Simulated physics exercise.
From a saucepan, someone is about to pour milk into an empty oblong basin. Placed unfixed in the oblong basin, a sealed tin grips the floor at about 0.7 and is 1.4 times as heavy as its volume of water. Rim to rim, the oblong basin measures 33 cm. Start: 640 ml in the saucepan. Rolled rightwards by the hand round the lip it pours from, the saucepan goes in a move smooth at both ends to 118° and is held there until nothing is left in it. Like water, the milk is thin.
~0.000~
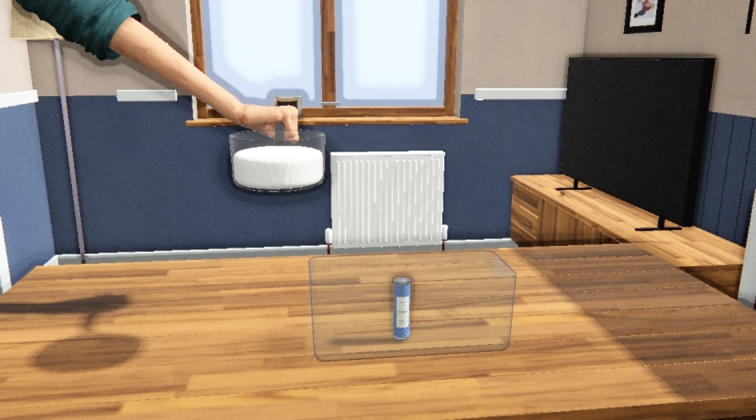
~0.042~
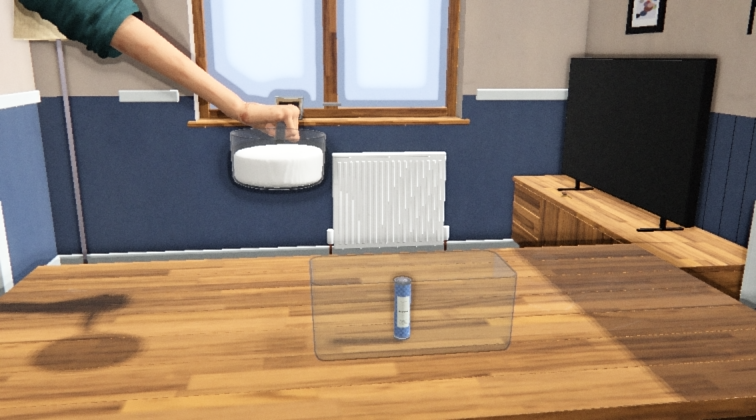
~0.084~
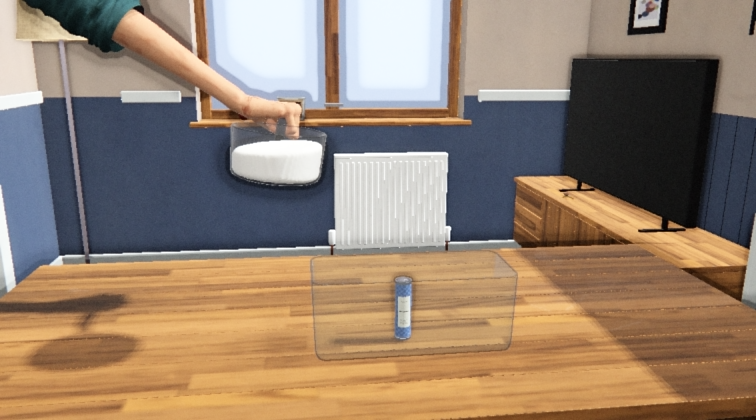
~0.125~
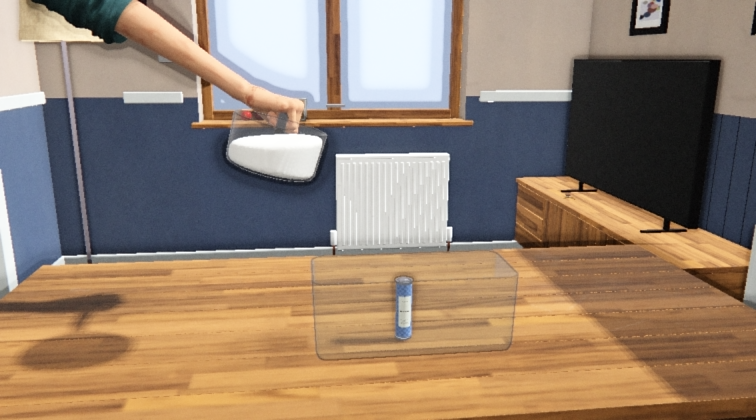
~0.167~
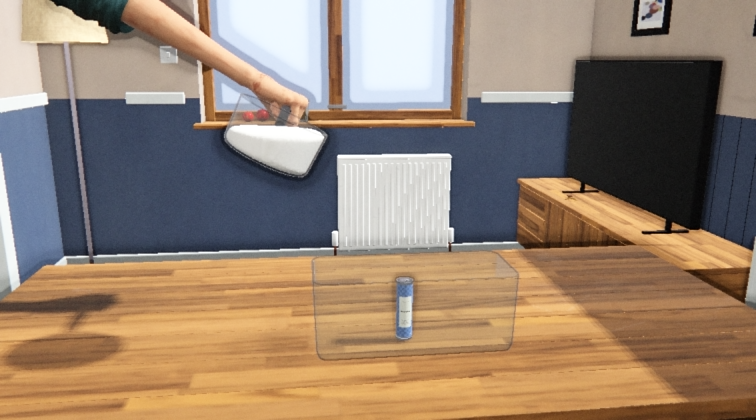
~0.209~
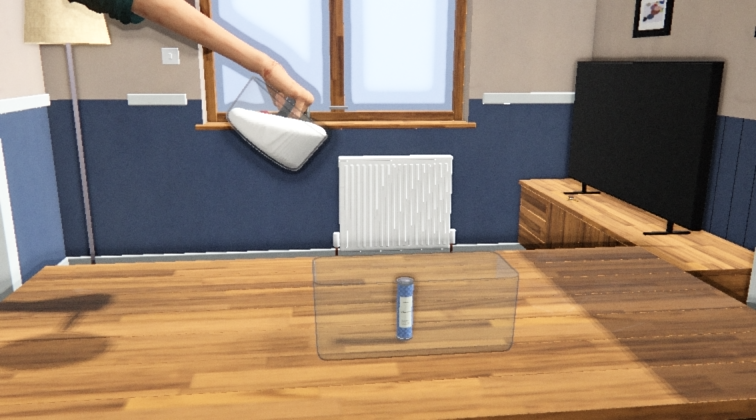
The clip shows a hand holding a clear container of white liquid above a wooden table, where a blue tin stands by a transparent oblong basin; the hand gradually tilts the container to the right, its liquid shifting inside.
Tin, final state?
Standing.
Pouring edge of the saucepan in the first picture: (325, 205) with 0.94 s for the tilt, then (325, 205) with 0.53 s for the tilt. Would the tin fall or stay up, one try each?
First it tips over; then it tips over.
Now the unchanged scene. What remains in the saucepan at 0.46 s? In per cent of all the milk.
36 %.
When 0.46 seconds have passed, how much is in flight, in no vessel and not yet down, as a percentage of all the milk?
Roughly 64 percent.
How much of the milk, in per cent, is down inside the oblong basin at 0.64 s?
The fraction sits near 70 in a hundred.
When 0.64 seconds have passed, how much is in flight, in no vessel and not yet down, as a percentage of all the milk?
Roughly 28 %.
By 0.46 s the tilt is 112° and 36 per cent is still to pour; the tin stands where it began.
By 0.64 s the tilt is 118° and 2 per cent is still to pour; the tin stands where it began.
By 0.82 s the tilt is 118° and 0 per cent is still to pour; the tin stands where it began.
By 1.03 s the tilt is 118° and 0 per cent is still to pour; the tin stands where it began.
At rest the tin stands where it began.
